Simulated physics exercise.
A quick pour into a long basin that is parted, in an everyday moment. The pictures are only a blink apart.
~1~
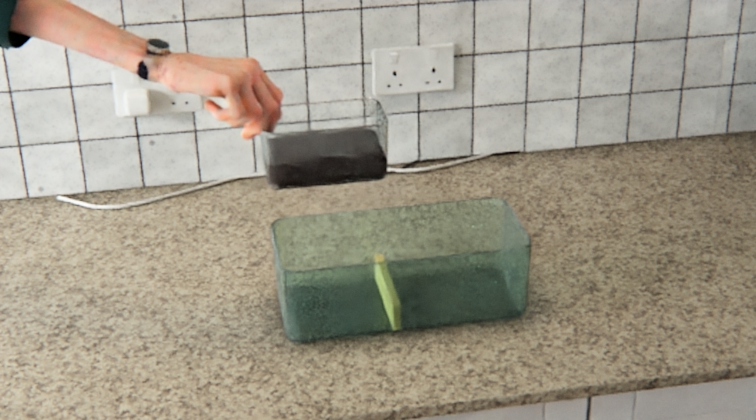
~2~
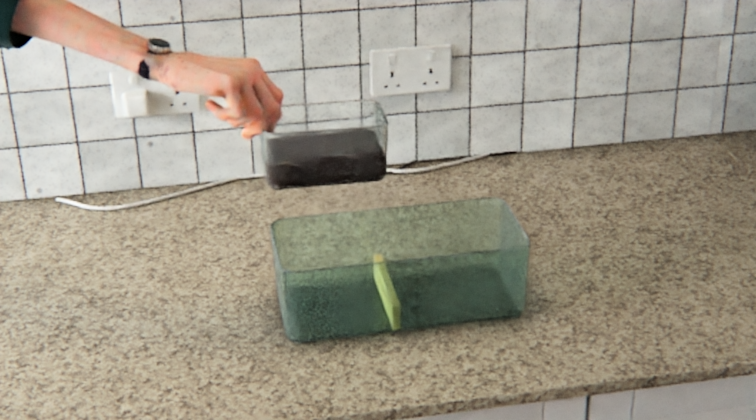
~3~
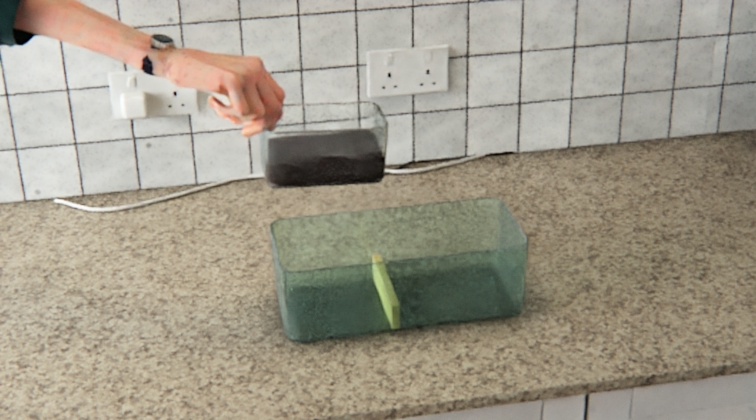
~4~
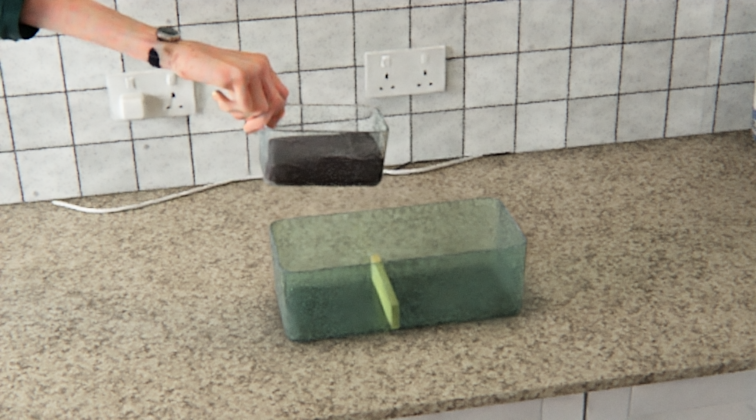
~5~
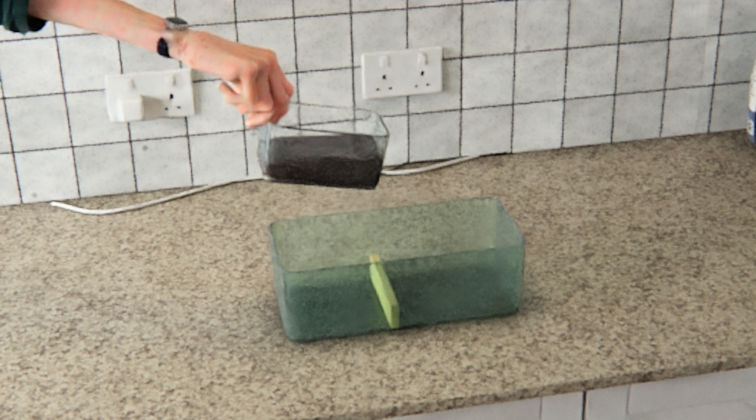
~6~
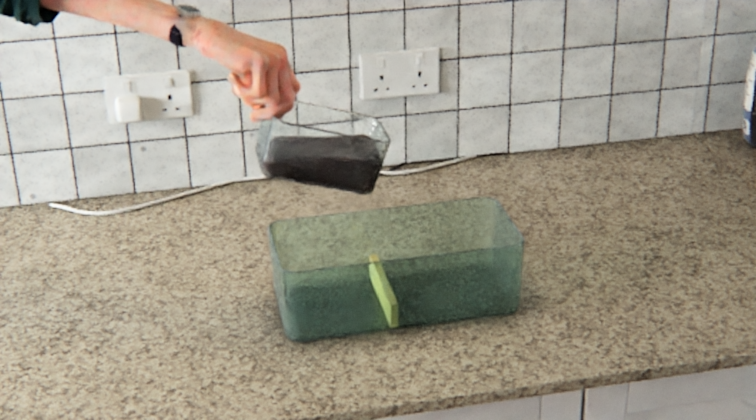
The video shows a hand holding a clear container of dark coffee above a long, greenish transparent basin with a pale green divider on a speckled countertop, then gradually tilting the container so its right side dips slightly.
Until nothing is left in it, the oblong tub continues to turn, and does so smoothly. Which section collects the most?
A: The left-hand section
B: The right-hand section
The right-hand section (B).
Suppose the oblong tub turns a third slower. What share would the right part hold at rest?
About 75 per cent would end up there.
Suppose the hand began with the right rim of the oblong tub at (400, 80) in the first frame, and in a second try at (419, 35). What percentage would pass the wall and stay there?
90 % and 85 %.
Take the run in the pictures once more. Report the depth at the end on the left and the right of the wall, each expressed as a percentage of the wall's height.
Left part: 20 per cent, right part: 40 per cent.
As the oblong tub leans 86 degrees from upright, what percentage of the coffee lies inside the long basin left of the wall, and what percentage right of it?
0 per cent left, 15 per cent right.
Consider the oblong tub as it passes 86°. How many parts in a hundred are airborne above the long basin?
I'd put it at roughly 45 percent of it.
A moment on, the tilt is 86° and 39 per cent is still to pour, 0 is left of the wall and 14 right of it.
Next, the tilt is 116° and 7 per cent is still to pour, 15 is left of the wall and 70 right of it.
Then the tilt is 117° and 0 per cent is still to pour, 29 is left of the wall and 70 right of it.
Later the tilt is 117° and 0 per cent is still to pour, 29 is left of the wall and 70 right of it.
At rest 29 per cent lies left of the wall, 70 right of it and 1 outside.
